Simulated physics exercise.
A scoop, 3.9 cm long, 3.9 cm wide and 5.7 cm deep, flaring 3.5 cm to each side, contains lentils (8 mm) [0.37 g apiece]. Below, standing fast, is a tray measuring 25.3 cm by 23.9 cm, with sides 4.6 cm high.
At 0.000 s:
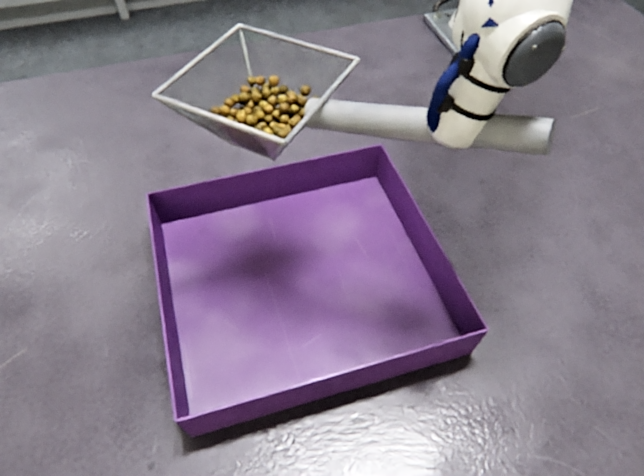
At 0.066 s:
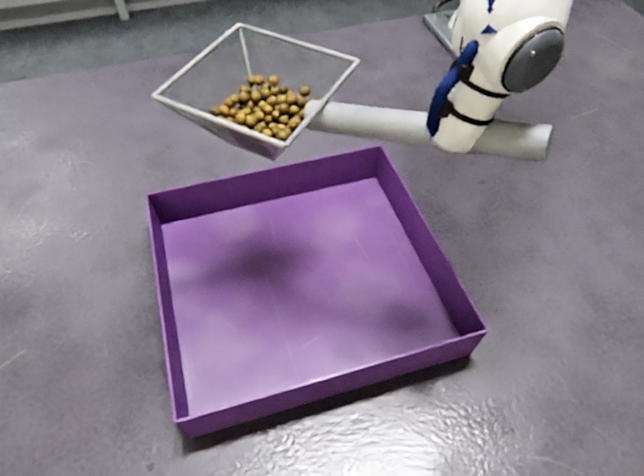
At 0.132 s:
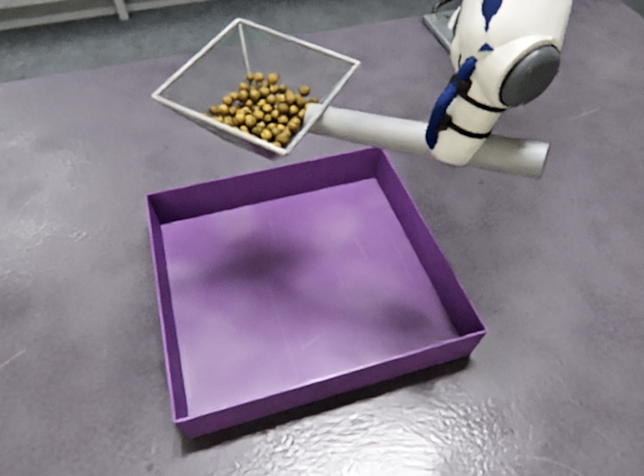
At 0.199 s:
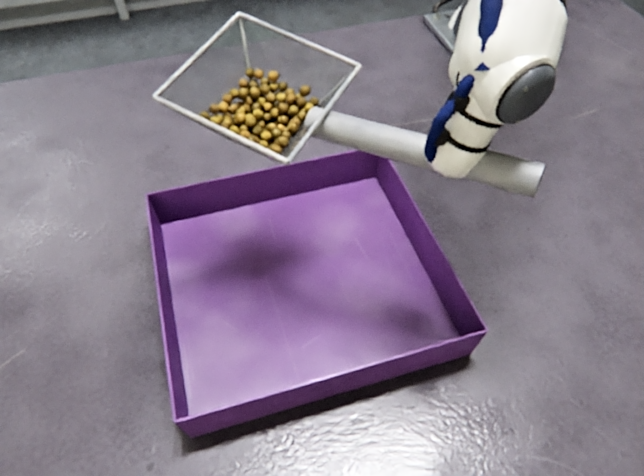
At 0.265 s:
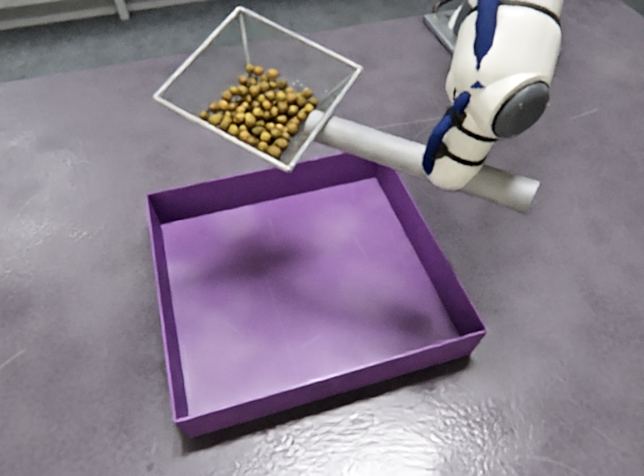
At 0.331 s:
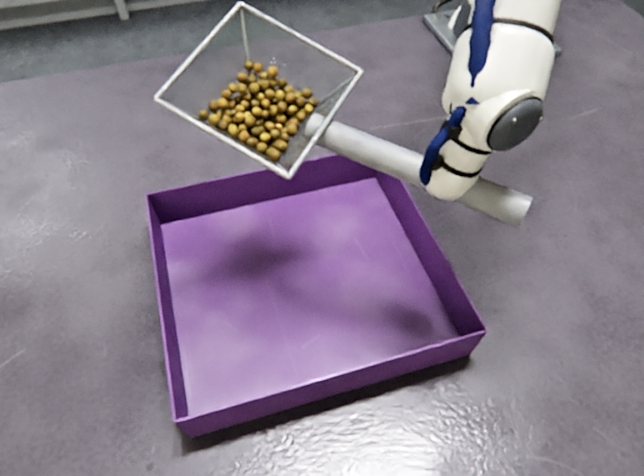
A pale, square scoop holding small brown, rounded pieces starts almost level at the upper left, then tilts steadily toward the viewer, its near edge dipping. A white robotic arm with blue and dark bands, at the upper right, grips its grey handle and turns it, the handle's right end lowering. The fixed camera looks down on a shiny grey floor, where an empty purple tray stays still.
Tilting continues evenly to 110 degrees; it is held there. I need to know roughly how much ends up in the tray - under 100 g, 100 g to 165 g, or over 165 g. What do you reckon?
Catch: Minor.
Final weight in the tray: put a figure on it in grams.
That adds up to roughly 50 grams.
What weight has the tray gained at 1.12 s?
0 g, roughly.
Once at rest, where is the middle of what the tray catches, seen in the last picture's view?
Roughly (291, 312).
After 0.76 s, tilt 52 degrees; 0 g in the tray, scoop holds 100 %.
After 1.12 s, tilt 78 degrees; 0 g in the tray, scoop holds 100 %.
After 1.45 s, tilt 103 degrees; 47 g in the tray, scoop holds 0 %.
Then, at 1.76 s, tilt 110 degrees; 50 g in the tray, scoop holds 0 %.
By 2.0 s all is still; 50 g in the tray, scoop holds 0 %.
